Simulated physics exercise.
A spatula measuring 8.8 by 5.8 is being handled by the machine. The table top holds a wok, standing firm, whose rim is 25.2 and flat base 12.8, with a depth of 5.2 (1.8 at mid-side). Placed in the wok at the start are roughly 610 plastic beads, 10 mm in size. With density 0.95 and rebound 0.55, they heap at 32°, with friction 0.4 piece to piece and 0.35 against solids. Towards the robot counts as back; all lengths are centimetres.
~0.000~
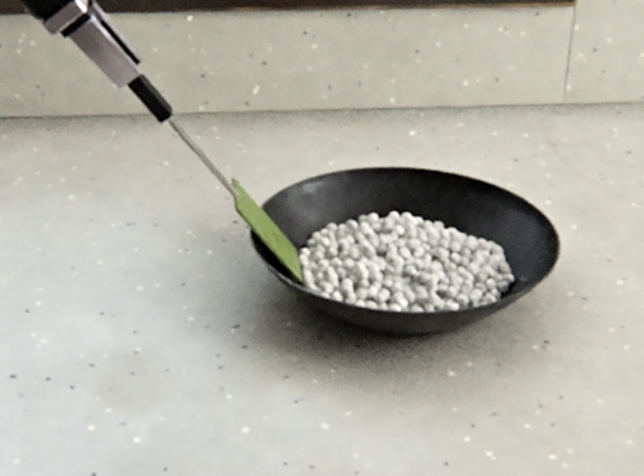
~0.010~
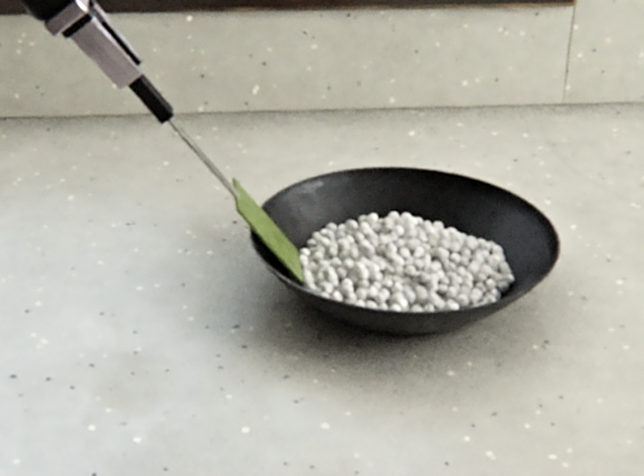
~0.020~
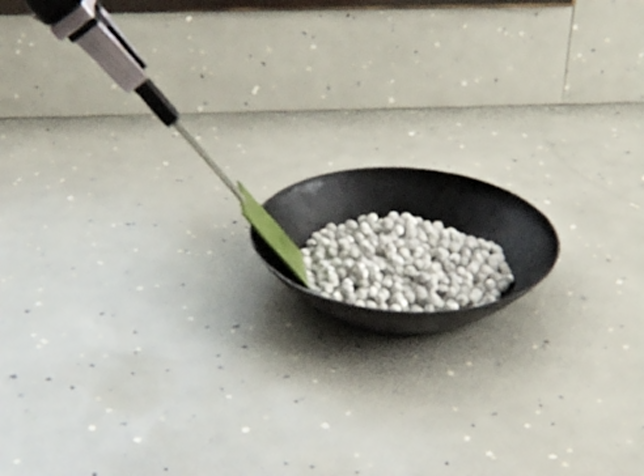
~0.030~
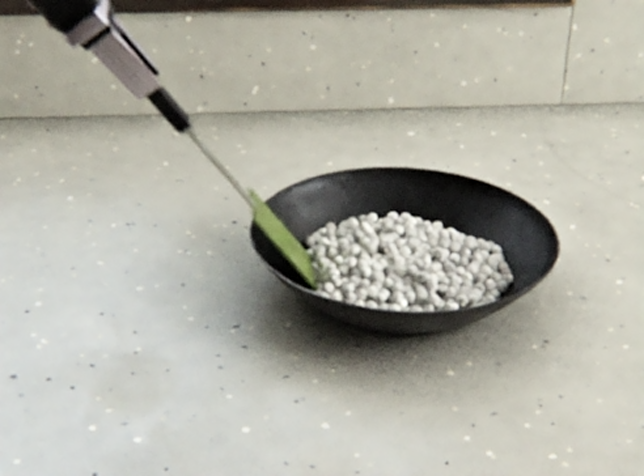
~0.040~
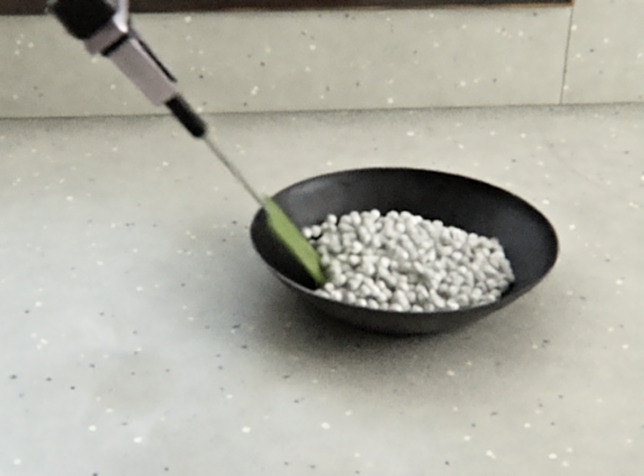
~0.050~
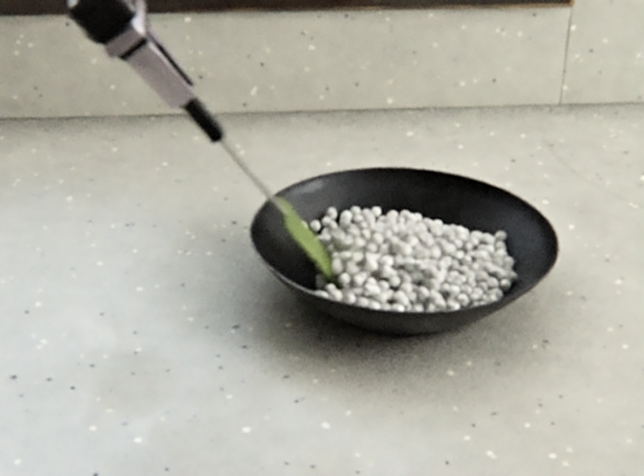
A green spatula held by a machine rested at the left side of a black wok of whitish beads, then slid a short way right into them, nudging the pile slightly while the wok stayed still.
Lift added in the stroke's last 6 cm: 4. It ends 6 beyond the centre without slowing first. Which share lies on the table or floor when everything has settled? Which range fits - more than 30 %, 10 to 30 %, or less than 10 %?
The range that fits is 10 to 30 %.
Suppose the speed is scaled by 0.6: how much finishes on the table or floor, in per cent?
The share would be near 5 in a hundred.
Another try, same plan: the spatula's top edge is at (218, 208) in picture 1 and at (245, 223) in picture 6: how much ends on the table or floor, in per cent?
Off the vessel, on the table or floor: Some 5 percent.
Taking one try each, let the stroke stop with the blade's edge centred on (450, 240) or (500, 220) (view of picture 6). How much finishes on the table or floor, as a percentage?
Estimates, in order: 10 % and 25 %.
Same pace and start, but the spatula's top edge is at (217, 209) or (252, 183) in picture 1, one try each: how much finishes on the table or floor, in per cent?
I'd say near 10 per cent for the first and near 15 per cent for the second.
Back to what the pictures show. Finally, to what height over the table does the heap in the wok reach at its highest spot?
About 5.0 cm above the table.
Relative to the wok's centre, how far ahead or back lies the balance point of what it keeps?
About 3.0 cm ahead.
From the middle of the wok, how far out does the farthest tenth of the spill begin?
Radial distance: Approx. 100 cm.
By 0.07 s, sloping 53°, highest piece 6 above the table; 609 in the wok.
By 0.10 s, sloping 53°, highest piece 7 above the table; 609 in the wok.
By 0.31 s, sloping 53°, highest piece 12 above the table; 515 in the wok, 48 on the table or floor, 46 on the blade or in flight.
By 1.36 s, sloping 53°, highest piece 5 above the table; 515 in the wok, 94 on the table or floor.
Final count, 515 in the wok, 94 on the table or floor. That is 15 % on the table or floor.
